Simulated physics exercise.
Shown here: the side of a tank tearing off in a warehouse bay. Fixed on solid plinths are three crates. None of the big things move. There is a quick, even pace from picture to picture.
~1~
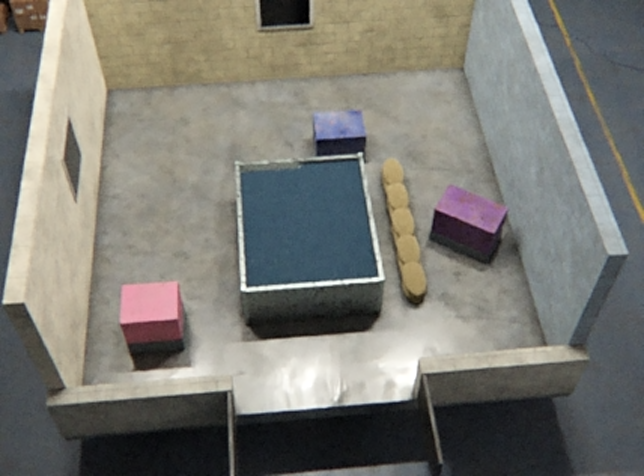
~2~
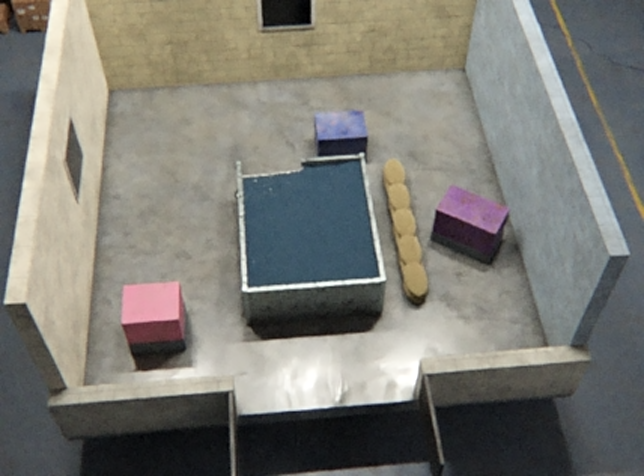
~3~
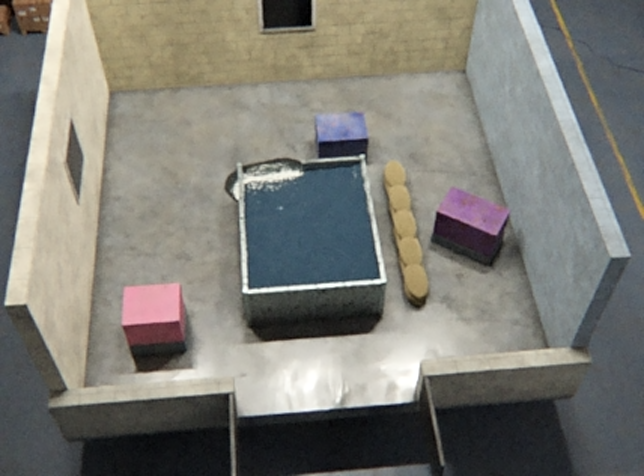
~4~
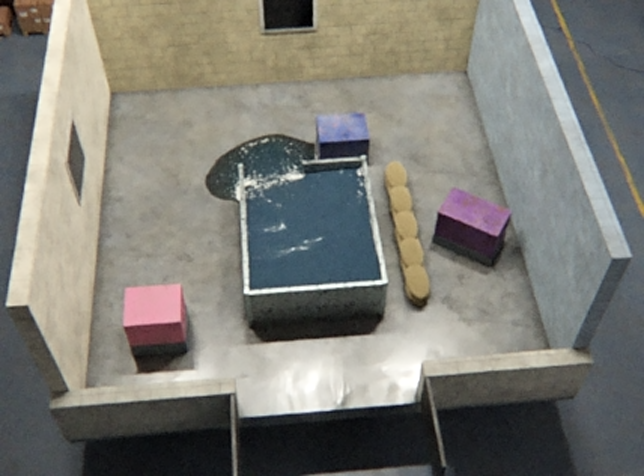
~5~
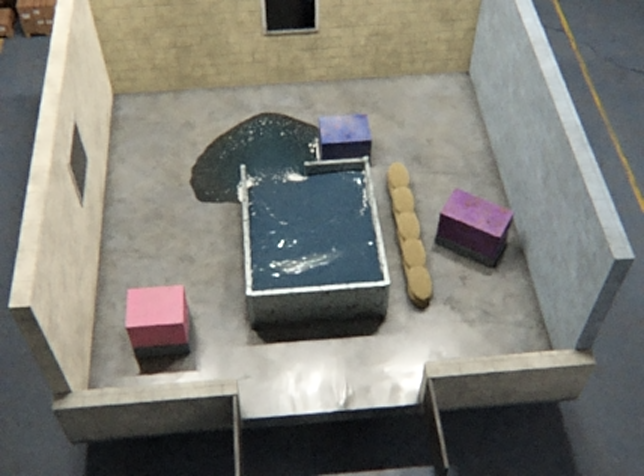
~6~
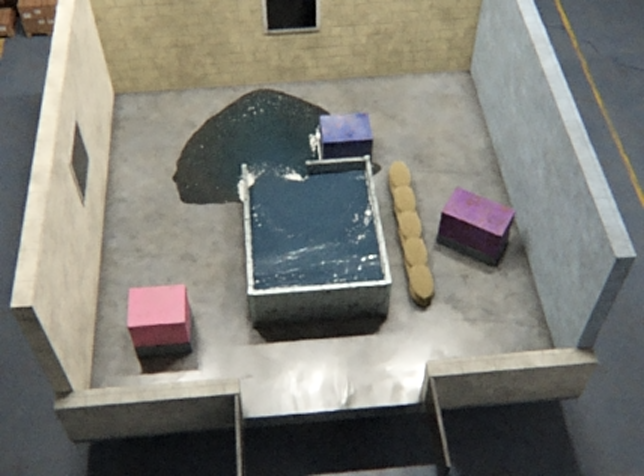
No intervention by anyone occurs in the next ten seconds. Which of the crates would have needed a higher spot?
Purple crate: No, it stays dry. Pink crate: No, it stays dry. Blue crate: Yes, it gets wet.
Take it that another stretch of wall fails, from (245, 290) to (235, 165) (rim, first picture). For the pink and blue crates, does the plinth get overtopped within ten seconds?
The pink crate is reached, the blue crate is reached.
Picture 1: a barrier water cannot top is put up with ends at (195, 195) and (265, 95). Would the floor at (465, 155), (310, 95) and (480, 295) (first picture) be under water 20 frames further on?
As listed: Awash, awash, free of water.
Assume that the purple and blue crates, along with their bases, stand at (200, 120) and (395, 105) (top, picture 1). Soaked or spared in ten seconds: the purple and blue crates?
The purple crate is flooded, the blue crate is flooded.
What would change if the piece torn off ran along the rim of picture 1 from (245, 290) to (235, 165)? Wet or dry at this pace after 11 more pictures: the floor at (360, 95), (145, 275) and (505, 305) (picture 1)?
So it's nothing at the first, liquid at the second and nothing at the third.
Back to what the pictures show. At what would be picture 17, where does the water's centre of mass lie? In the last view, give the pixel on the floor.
Point: (282, 191).
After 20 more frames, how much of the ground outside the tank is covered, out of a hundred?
Around 45 percent.
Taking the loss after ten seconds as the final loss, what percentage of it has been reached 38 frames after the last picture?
Share gone by then: About 10 %.
A moment on, water covers 25 % of the floor; the purple crate not reached, the pink crate not reached, the blue crate water round its plinth.
Next, water covers 30 % of the floor; the purple crate not reached, the pink crate not reached, the blue crate water round its plinth.
Then, water covers 45 % of the floor; the purple crate not reached, the pink crate not reached, the blue crate water round its plinth.
Later, water covers 80 % of the floor; the purple crate water round its plinth, the pink crate water round its plinth, the blue crate water round its plinth.
In the end, water covers 95 % of the floor; the purple crate stayed above the water, the pink crate stayed above the water, the blue crate was topped.
